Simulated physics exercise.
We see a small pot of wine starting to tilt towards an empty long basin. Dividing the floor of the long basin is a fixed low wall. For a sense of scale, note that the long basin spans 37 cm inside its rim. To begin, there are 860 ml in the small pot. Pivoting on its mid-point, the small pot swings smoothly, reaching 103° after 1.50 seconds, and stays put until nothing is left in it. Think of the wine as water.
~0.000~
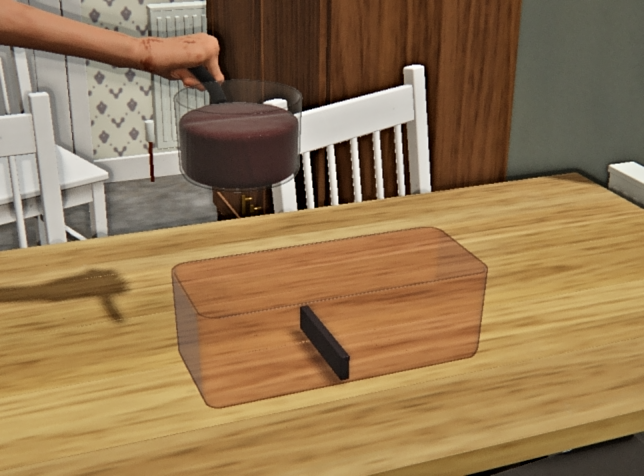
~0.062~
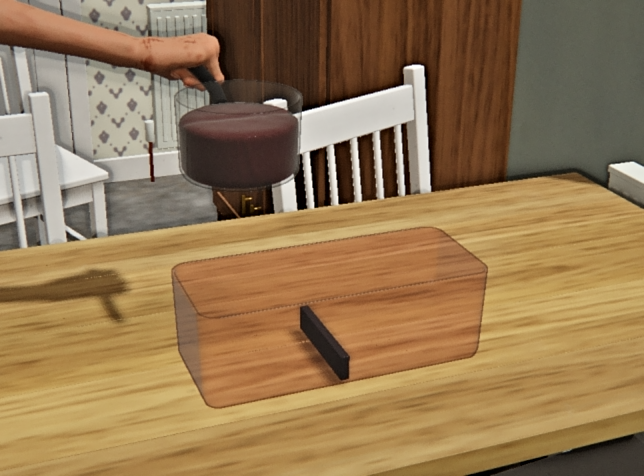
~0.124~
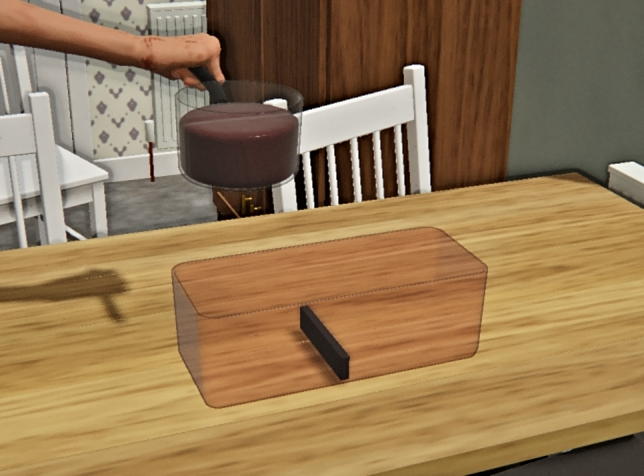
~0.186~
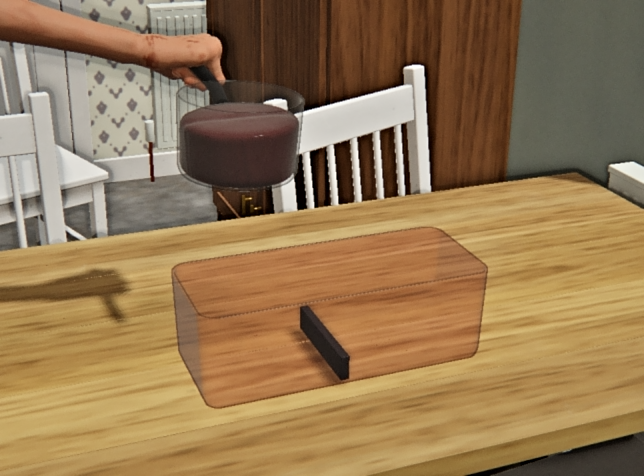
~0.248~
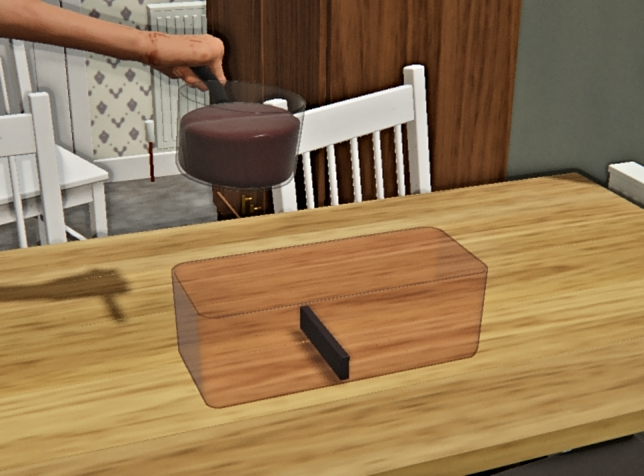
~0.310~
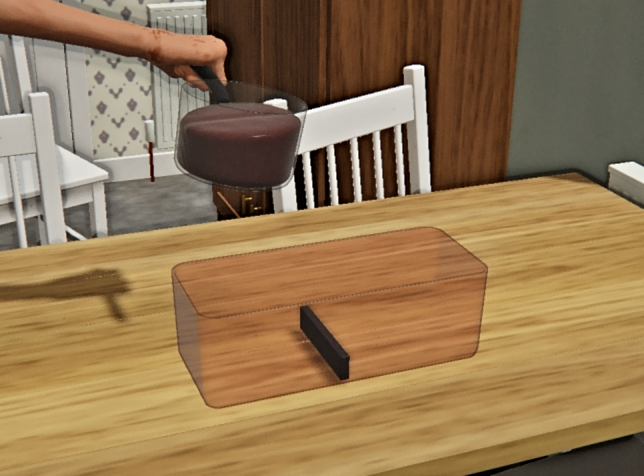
At first, a hand holds a small clear pot of dark red wine level by its handle, above a wooden table where an empty, long transparent basin sits behind a short black bar. Then the pot slowly tilts slightly down to the right, while the basin and bar stay still.
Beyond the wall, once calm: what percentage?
86 out of 100.
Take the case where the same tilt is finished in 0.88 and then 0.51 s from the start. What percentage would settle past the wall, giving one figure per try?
Around 85 per cent first, around 85 per cent next.
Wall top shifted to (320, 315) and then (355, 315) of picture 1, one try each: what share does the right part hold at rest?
Result: 95 per cent, then 60 per cent.
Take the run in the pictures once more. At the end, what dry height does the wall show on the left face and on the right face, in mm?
Close to 30 mm left and close to 6 mm right.
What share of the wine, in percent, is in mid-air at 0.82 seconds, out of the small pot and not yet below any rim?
Near 20 per cent at that moment.
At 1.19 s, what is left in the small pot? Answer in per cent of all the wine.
Around 20 in a hundred is still there.
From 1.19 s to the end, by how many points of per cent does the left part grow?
Close to 10% of the whole.
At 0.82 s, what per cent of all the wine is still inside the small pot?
I'd put it near 78 percent.
After 0.82 s the tilt is 59° and 77 per cent is still to pour, 0 is left of the wall and 3 right of it.
After 1.19 s the tilt is 92° and 21 per cent is still to pour, 3 is left of the wall and 59 right of it.
After 1.58 s the tilt is 103° and 1 per cent is still to pour, 9 is left of the wall and 86 right of it.
After 2.00 s the tilt is 103° and 0 per cent is still to pour, 12 is left of the wall and 87 right of it.
In the end 13 per cent lies left of the wall, 86 right of it and 1 outside.
